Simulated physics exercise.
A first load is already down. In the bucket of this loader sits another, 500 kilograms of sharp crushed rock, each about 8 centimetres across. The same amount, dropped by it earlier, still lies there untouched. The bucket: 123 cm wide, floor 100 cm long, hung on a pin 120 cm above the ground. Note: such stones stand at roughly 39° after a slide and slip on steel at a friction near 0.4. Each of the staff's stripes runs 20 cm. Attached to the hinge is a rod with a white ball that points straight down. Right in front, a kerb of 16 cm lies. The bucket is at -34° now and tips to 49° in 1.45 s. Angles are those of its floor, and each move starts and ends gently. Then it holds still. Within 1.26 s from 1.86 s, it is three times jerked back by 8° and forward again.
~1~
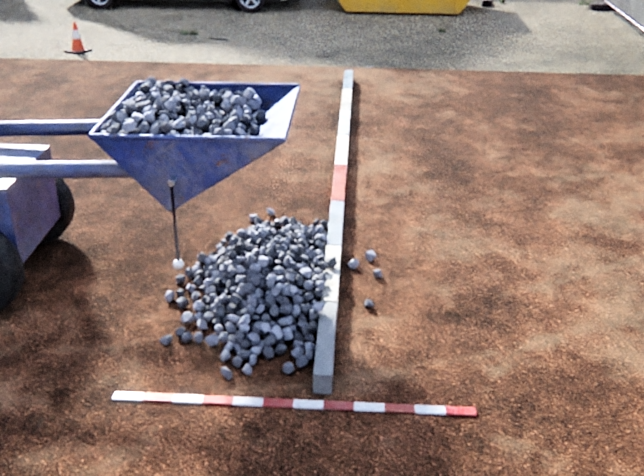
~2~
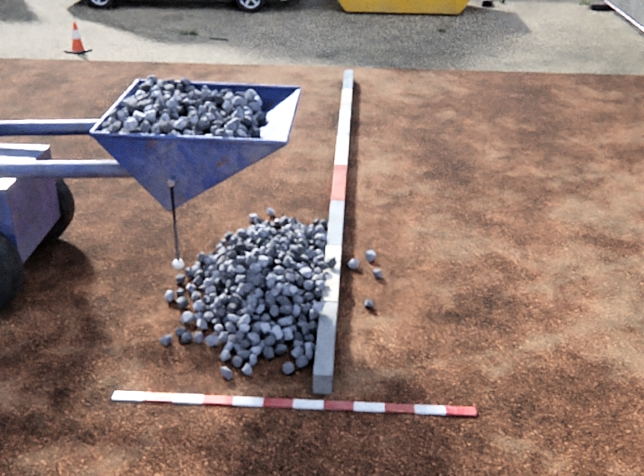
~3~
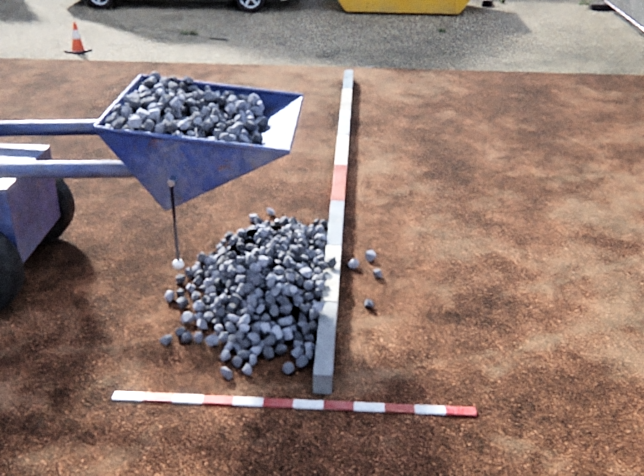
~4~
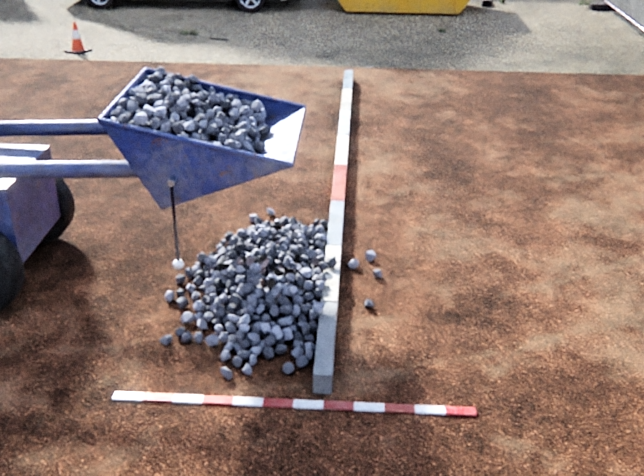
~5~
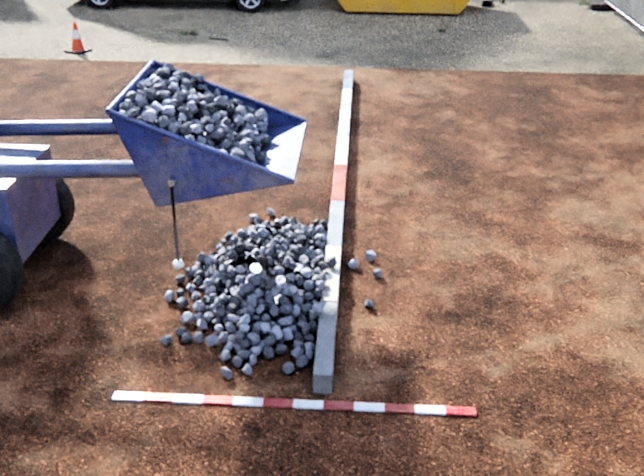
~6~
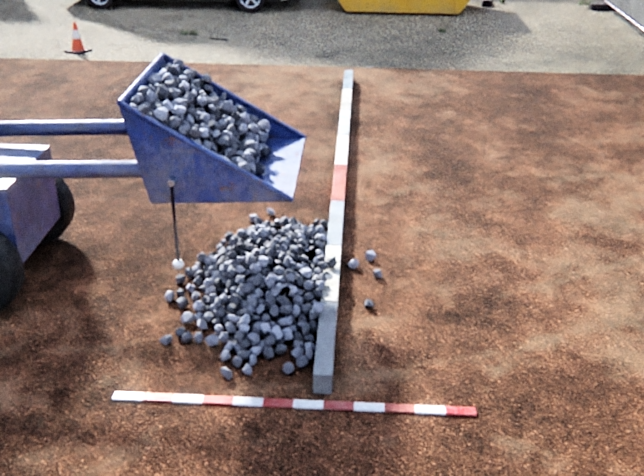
Blue loader bucket full of grey stones tilting gradually down to the right above a stone pile beside a kerb.
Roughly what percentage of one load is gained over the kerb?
Roughly 18 per cent.
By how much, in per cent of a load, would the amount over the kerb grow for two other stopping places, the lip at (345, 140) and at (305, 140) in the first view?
70 % and 35 %.
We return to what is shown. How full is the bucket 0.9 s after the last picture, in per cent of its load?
About 40 percent is still in there.
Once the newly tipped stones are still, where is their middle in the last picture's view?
Near (295, 259).
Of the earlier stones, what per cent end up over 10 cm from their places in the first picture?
I'd say roughly 5 per cent of them.
Then, 0.5 s after the last picture the floor is at 36°; in per cent of one load, 98 in the bucket, 101 on this side of the kerb, 1 over the kerb; the foremost stones are at (347, 276).
Then, 0.9 s after the last picture the floor is at 49°; in per cent of one load, 38 in the bucket, 160 on this side of the kerb, 2 over the kerb; the foremost stones are at (364, 277).
Then, 3.0 s after the last picture the floor is at 49°; in per cent of one load, 0 in the bucket, 182 on this side of the kerb, 18 over the kerb; the foremost stones are at (437, 296).
Then, 5.8 s after the last picture the floor is at 49°; in per cent of one load, 0 in the bucket, 182 on this side of the kerb, 18 over the kerb; the foremost stones are at (437, 296). Net gain over the kerb, 18.
